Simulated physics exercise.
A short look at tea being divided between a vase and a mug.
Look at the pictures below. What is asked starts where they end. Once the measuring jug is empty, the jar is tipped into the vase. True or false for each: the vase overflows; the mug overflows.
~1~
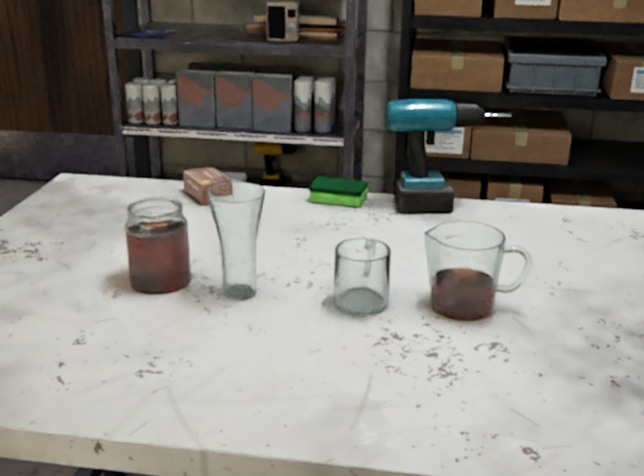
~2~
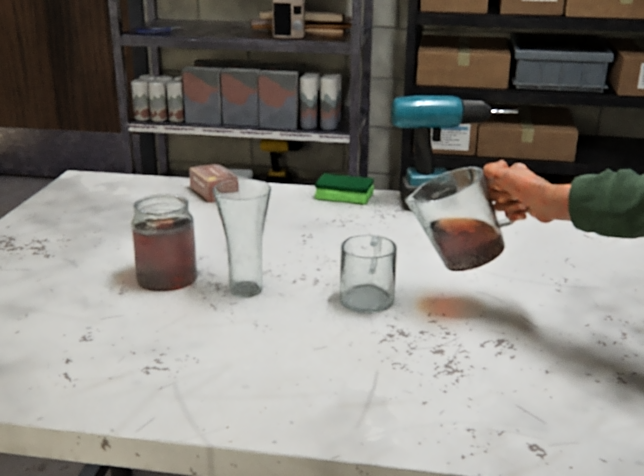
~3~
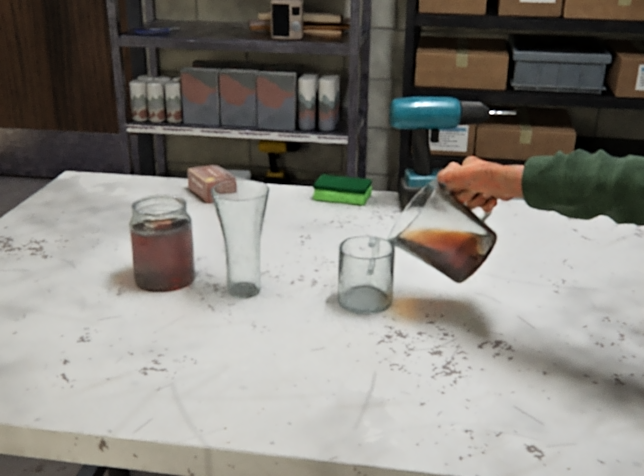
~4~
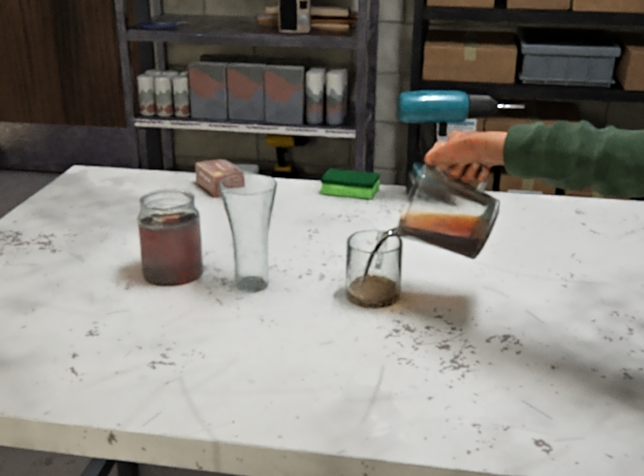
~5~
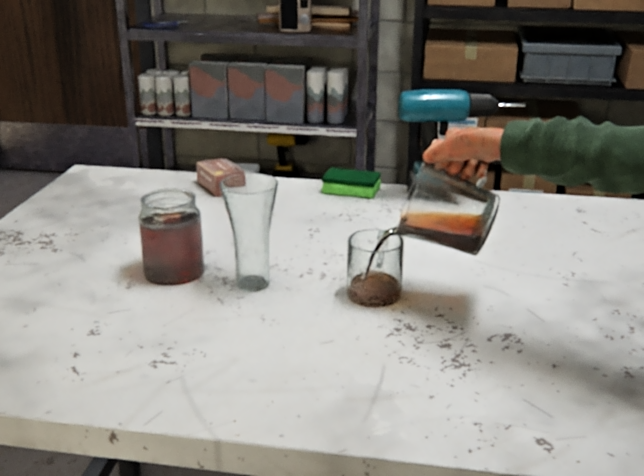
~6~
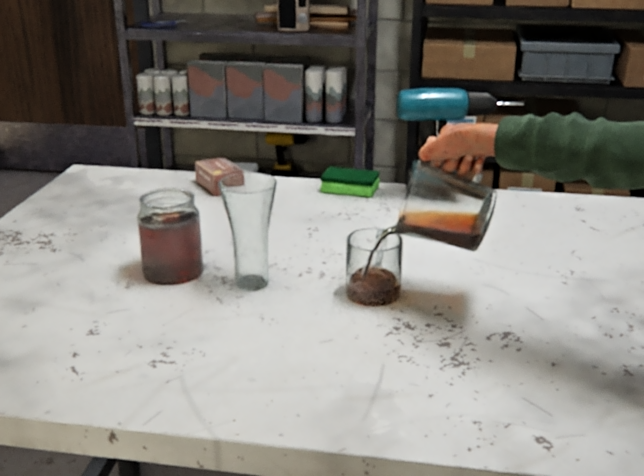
Checking each: The vase overflowing is true; the mug overflowing is false.
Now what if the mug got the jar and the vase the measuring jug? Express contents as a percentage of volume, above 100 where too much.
Respectively 140 and 50 percent.
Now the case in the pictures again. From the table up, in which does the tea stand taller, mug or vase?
The level ends up higher in the vase.
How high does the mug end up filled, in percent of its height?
Level: Some 60 %.
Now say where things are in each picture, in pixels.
The first frame shows at the start; measuring jug (465, 269) about a third full; jar (158, 242) about two thirds full; mug (362, 275) empty; vase (238, 242) empty.
In the second frame, a hand has the measuring jug; measuring jug (460, 219) tipped 25° with all of its load; mug (368, 272) empty.
In the third frame, the measuring jug is tipped; measuring jug (443, 232) tipped 55° with all of its load; mug (366, 273) empty.
In the fourth frame, the stream is running; measuring jug (446, 213) tipped 70° with nearly all of its load; mug nearly empty, surface at (373, 288).
In the fifth frame, the stream is running; measuring jug (446, 210) tipped 70° with about three quarters of its load; vase (251, 233) empty.
In the sixth frame, the stream is running; measuring jug (444, 207) tipped 75° with about two thirds of its load; jar about two thirds full, surface at (169, 219); mug about a quarter full, surface at (374, 280); vase (250, 233) empty.
Shortly, the mug is about a third full.
Then, the mug is about two thirds full.
At the finish, the vase is full to the brim, some went over its rim; the mug is about two thirds full.
